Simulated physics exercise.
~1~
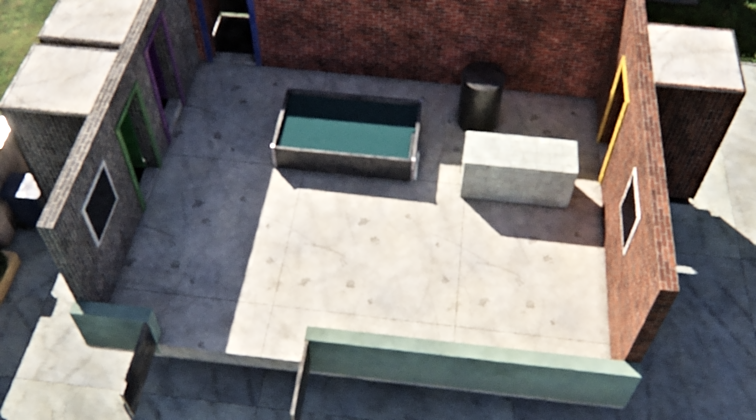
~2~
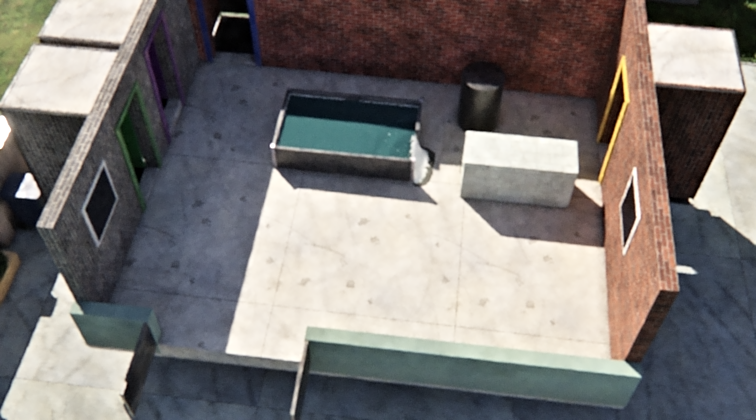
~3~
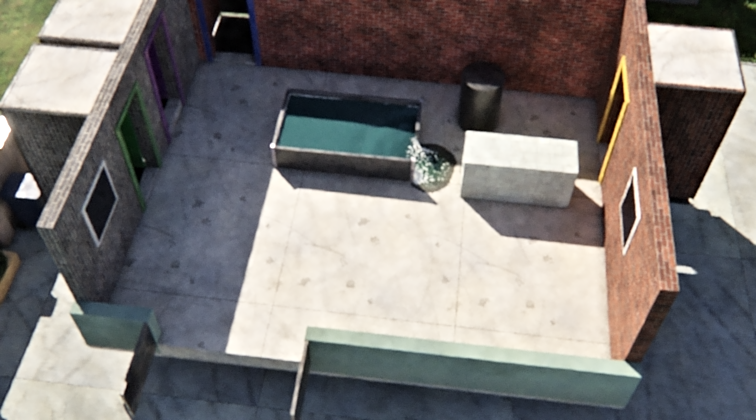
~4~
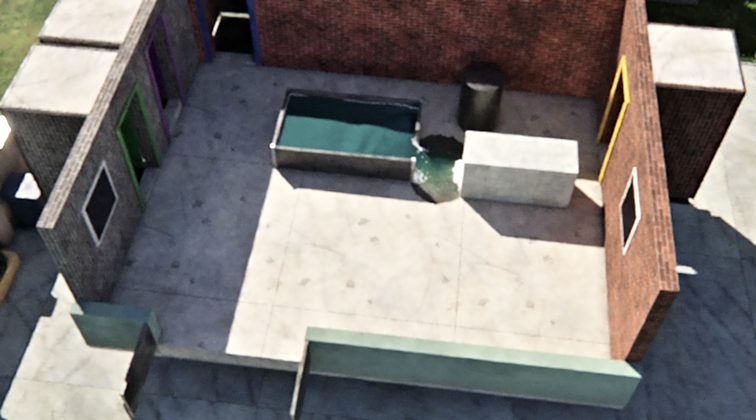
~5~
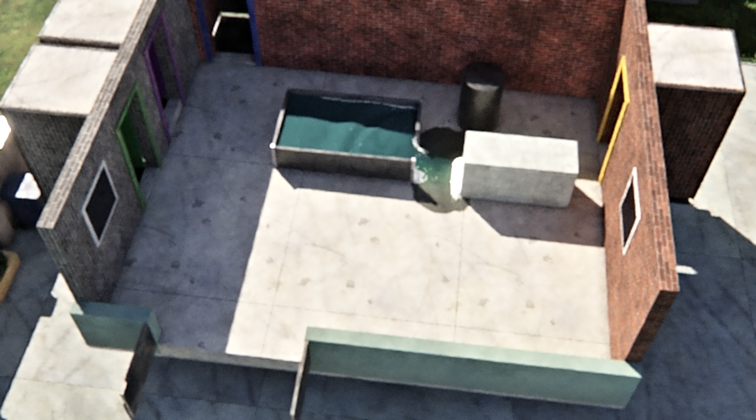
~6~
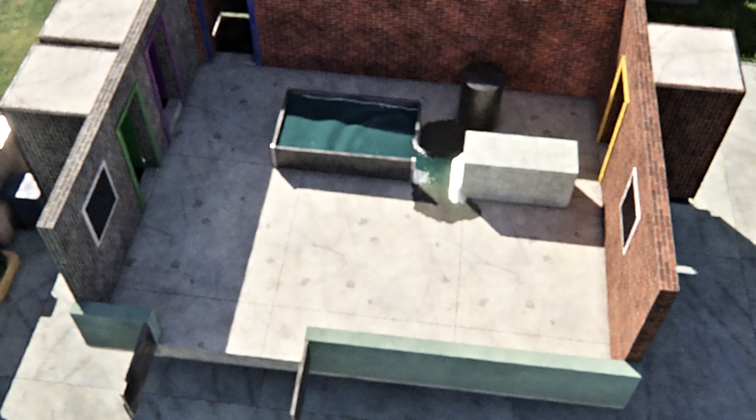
The footage shows a walled court with open coloured doorways, where a still tank of green water breaks out at its right end, pouring onto the paving and spreading between the tank and a pale block, leaving a dark wet patch.
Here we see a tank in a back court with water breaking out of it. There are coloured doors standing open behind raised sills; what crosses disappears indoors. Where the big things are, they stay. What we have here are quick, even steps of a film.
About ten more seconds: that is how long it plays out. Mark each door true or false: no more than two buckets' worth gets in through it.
Blue door: True, green door: True, yellow door: False, purple door: True.
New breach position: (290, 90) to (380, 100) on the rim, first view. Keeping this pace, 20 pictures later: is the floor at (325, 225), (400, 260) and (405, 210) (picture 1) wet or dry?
Taken in turn they're unwetted, unwetted and unwetted.
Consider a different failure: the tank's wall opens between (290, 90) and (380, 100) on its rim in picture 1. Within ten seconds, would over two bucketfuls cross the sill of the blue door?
Lab note: Blue tops the threshold.
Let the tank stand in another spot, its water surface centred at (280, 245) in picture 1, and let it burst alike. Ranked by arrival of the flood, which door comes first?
It's the one in yellow that comes first.
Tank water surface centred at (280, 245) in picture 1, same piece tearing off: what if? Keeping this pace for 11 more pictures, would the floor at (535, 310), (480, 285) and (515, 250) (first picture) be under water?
Hit, hit, hit.
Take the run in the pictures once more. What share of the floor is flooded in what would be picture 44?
It comes out near 50 percent.
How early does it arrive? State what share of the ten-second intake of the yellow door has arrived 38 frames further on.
Approximately 70 in a hundred, I reckon.
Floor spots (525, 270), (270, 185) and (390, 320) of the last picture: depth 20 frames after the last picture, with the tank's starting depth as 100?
Estimate: 2, 0, 4 %.
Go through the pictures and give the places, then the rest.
The first frame shows the tank at (349, 126) is whole and still.
In the second frame, water pours out at (413, 158) and has run to (419, 182).
In the third frame, the front is at (451, 161), out from the gap at (413, 159).
In the fourth frame, water pours out at (413, 159) and has run to a hidden place.
In the fifth frame, the front is at a hidden place, out from the gap at (413, 159).
In the sixth frame, water pours out at (413, 159) and has run to a hidden place.
A moment on, water covers 10 % of the floor; the blue door not reached, the green door not reached, the yellow door not reached, the purple door not reached.
Next, water covers 25 % of the floor; the blue door not reached, the green door not reached, the yellow door wet at the sill, nothing in, the purple door not reached.
Then, water covers 40 % of the floor; the blue door not reached, the green door not reached, the yellow door over two buckets in, the purple door not reached.
Later, water covers 50 % of the floor; the blue door not reached, the green door not reached, the yellow door over two buckets in, the purple door not reached.
In the end, water covers 60 % of the floor; the blue door not reached, the green door not reached, the yellow door far over two buckets in, the purple door not reached.
